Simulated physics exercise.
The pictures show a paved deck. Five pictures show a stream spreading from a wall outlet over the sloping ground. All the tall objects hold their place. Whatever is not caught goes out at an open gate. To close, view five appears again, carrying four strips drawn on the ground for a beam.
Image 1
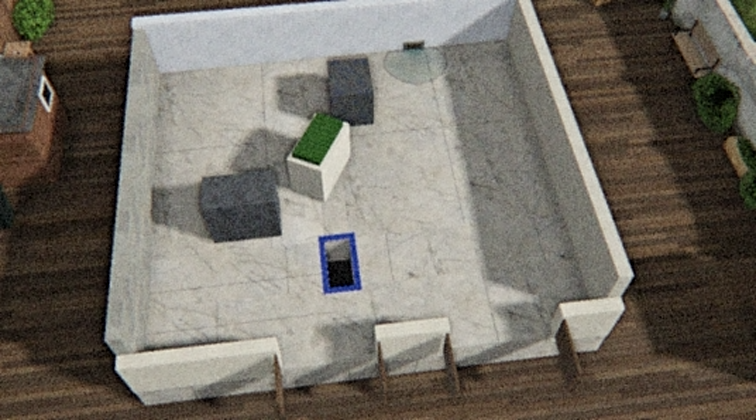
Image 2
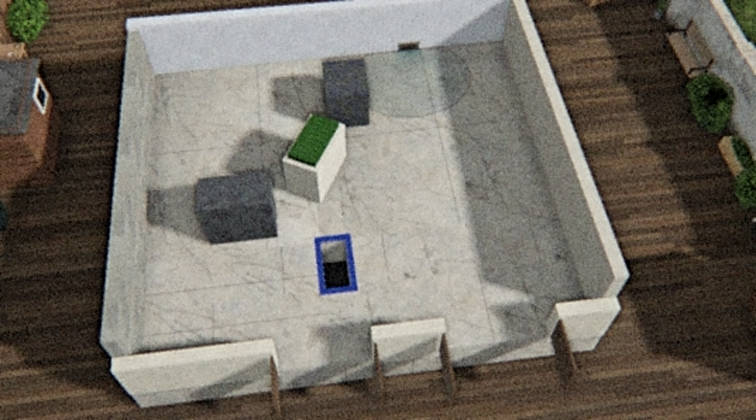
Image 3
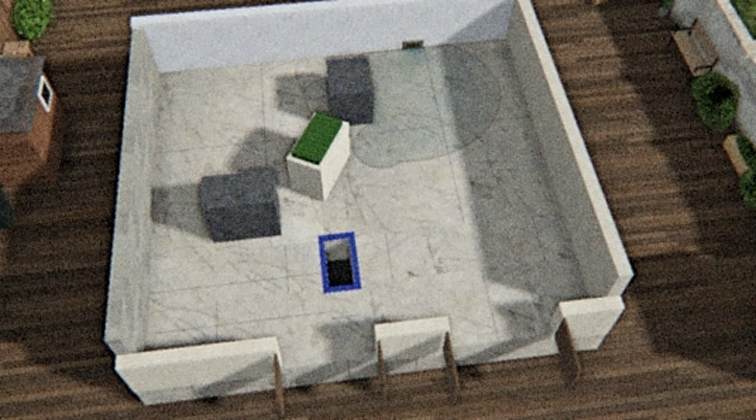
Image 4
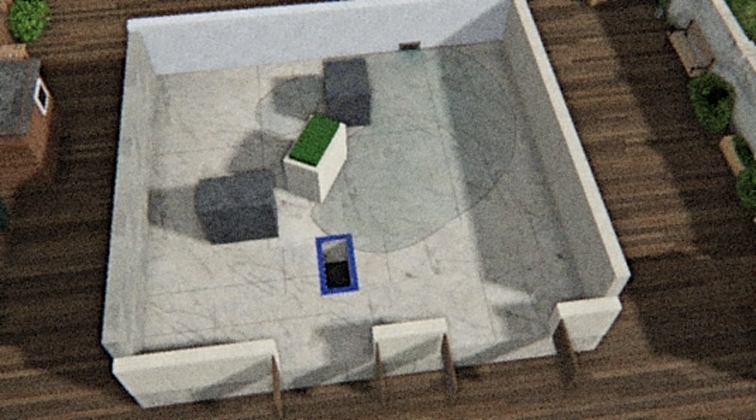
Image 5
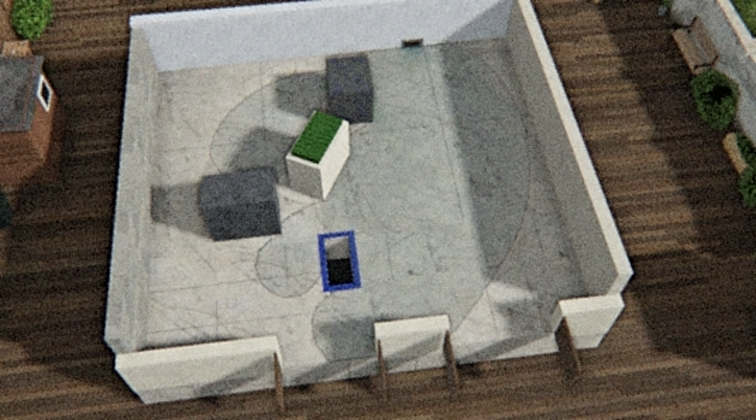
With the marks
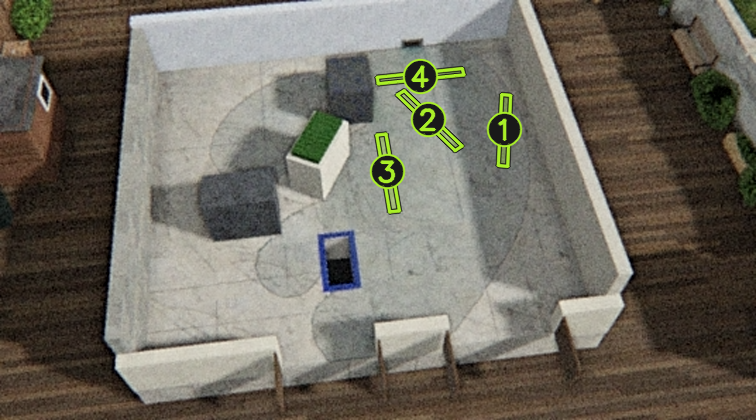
Water spreads in a thin, rounded sheet from a small dark outlet at the far wall of a pale walled deck, seen from high above. Two dark grey blocks and a white planter topped with green stand left of centre, behind a blue-rimmed drain and two front gaps. The sheet widens toward the front, passes around the planter and blocks, and reaches the drain, while the view shifts very slightly.
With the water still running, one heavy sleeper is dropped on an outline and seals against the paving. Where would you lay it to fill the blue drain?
Use spot 1.
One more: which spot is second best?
2 it is.
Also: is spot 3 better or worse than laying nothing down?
It is worse.
On the marked copy, 1 from (503, 165) to (506, 94); 2 from (400, 92) to (458, 148); 3 from (394, 211) to (381, 134); 4 from (377, 80) to (463, 71).
With 1, about 25 % of the stream runs into the blue drain, about 69 % out by the gates.
With 2, about 14 % of the stream runs into the blue drain, about 80 % out by the gates.
With 3, about 9 % of the stream runs into the blue drain, about 85 % out by the gates.
With 4, about 5 % of the stream runs into the blue drain, about 92 % out by the gates.
